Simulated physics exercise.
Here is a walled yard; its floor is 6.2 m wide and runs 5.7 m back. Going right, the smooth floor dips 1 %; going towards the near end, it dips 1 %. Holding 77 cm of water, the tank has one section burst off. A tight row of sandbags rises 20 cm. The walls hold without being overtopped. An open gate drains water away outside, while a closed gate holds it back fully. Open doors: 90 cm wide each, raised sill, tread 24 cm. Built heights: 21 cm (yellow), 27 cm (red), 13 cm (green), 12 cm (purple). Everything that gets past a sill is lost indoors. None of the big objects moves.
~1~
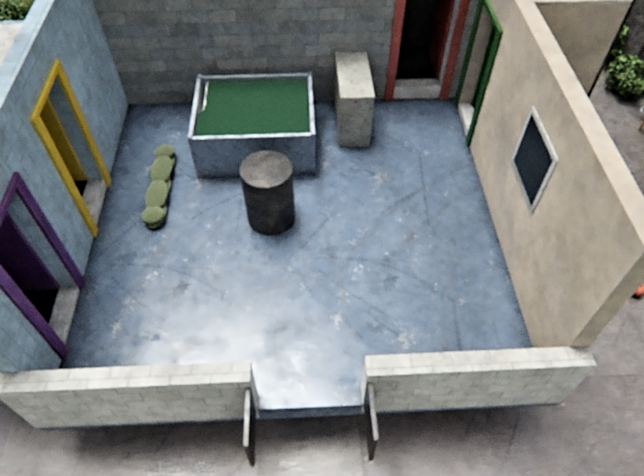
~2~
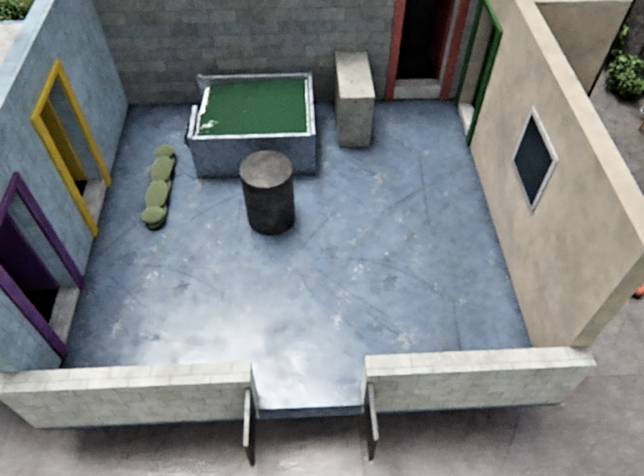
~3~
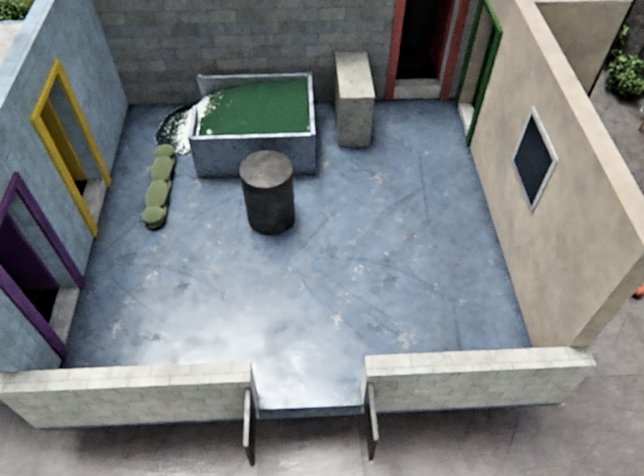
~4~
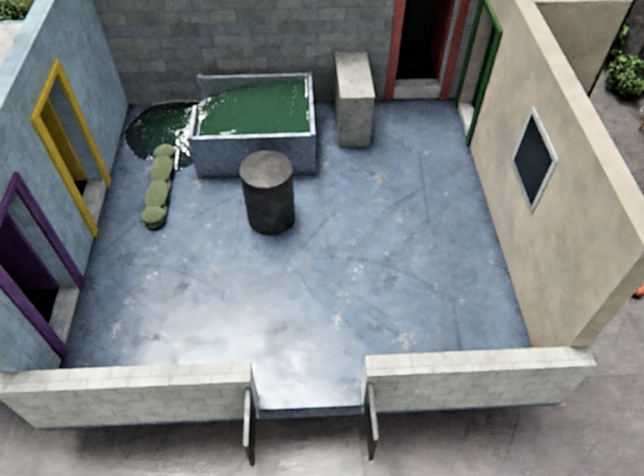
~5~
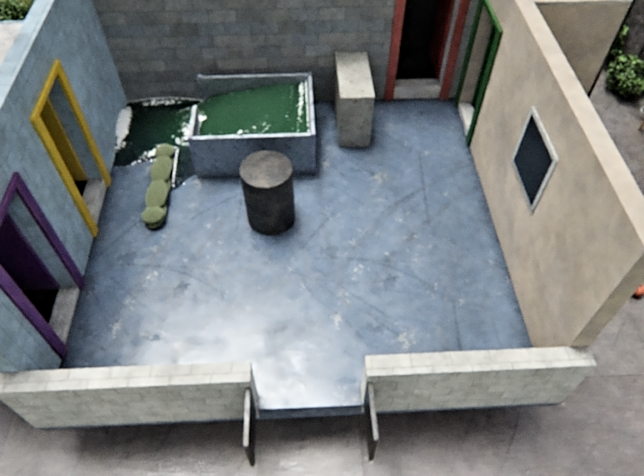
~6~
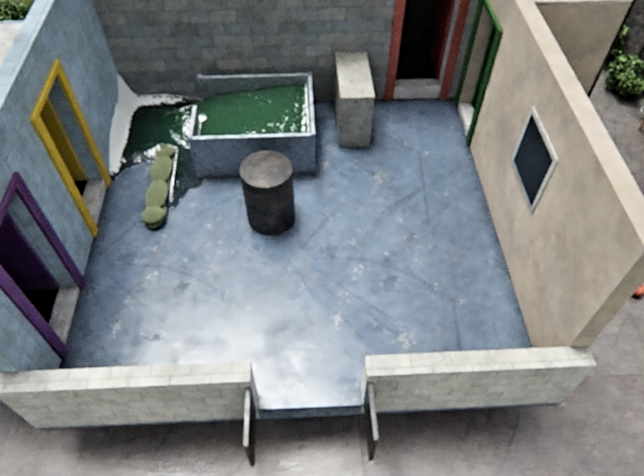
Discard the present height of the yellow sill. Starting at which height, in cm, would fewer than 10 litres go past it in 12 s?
Starting at roughly 12 cm.
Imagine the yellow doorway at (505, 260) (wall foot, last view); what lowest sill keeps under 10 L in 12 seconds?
Around 11.0 cm would do it.
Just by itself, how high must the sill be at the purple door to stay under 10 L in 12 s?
At purple, roughly 8.0 cm.
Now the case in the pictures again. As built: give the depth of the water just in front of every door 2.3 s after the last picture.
Centimetres: Yellow = 16, red = 0, green = 0, purple = 12.
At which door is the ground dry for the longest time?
It's the red door.
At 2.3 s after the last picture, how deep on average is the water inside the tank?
Average depth: Approx. 32 cm.
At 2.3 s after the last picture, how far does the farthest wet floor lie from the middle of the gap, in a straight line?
The front sits around 5.2 m out.
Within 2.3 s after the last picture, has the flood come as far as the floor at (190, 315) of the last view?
At that moment it's submerged.
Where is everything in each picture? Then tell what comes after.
The first frame shows the tank at (254, 108) is whole and still, 77 cm deep; the yellow door at (79, 162) is dry.
In the second frame, water pours out at (205, 119) and has run 0.3 m, to (188, 141); about 7 cm deep outside, 77 cm at the back.
In the third frame, water pours out at (205, 120) and has run 0.8 m, to (161, 140); about 10 cm deep outside, 77 cm at the back.
In the fourth frame, the gap is at (205, 121), the front 1.4 m out at (129, 131); the back of the tank holds 76 cm.
In the fifth frame, the front is at (114, 162), 1.6 m from the gap at (205, 121); 2.2 m2 of floor is wet, 68 cm left at the back.
In the sixth frame, the gap is at (205, 120), the front 1.7 m out at (110, 178); the back of the tank holds 65 cm; 0.7 m in a straight line remain to the yellow door at (79, 162).
Then, 0.7 s after the last picture water covers 15 % of the floor, deepest (54 cm) near (128, 108); 8 cm at the yellow door, 0 litres in over its 21 cm sill.
Then, 2.3 s after the last picture water covers 30 % of the floor, deepest (39 cm) near (53, 399); 16 cm at the yellow door, 0 litres in over its 21 cm sill.
Then, 11.3 s after the last picture water covers 95 % of the floor, deepest (12 cm) near (537, 378); 4 cm at the yellow door, 0 litres in over its 21 cm sill.
At the yellow door as built, the water peaked near 16 cm, 2.5 s after the last picture.
Run again over the same 12 s with other heights there, 22 litres in over 10 cm, 3 litres over 13.5 cm. The limit of 10 litres is kept from about 12 cm up.
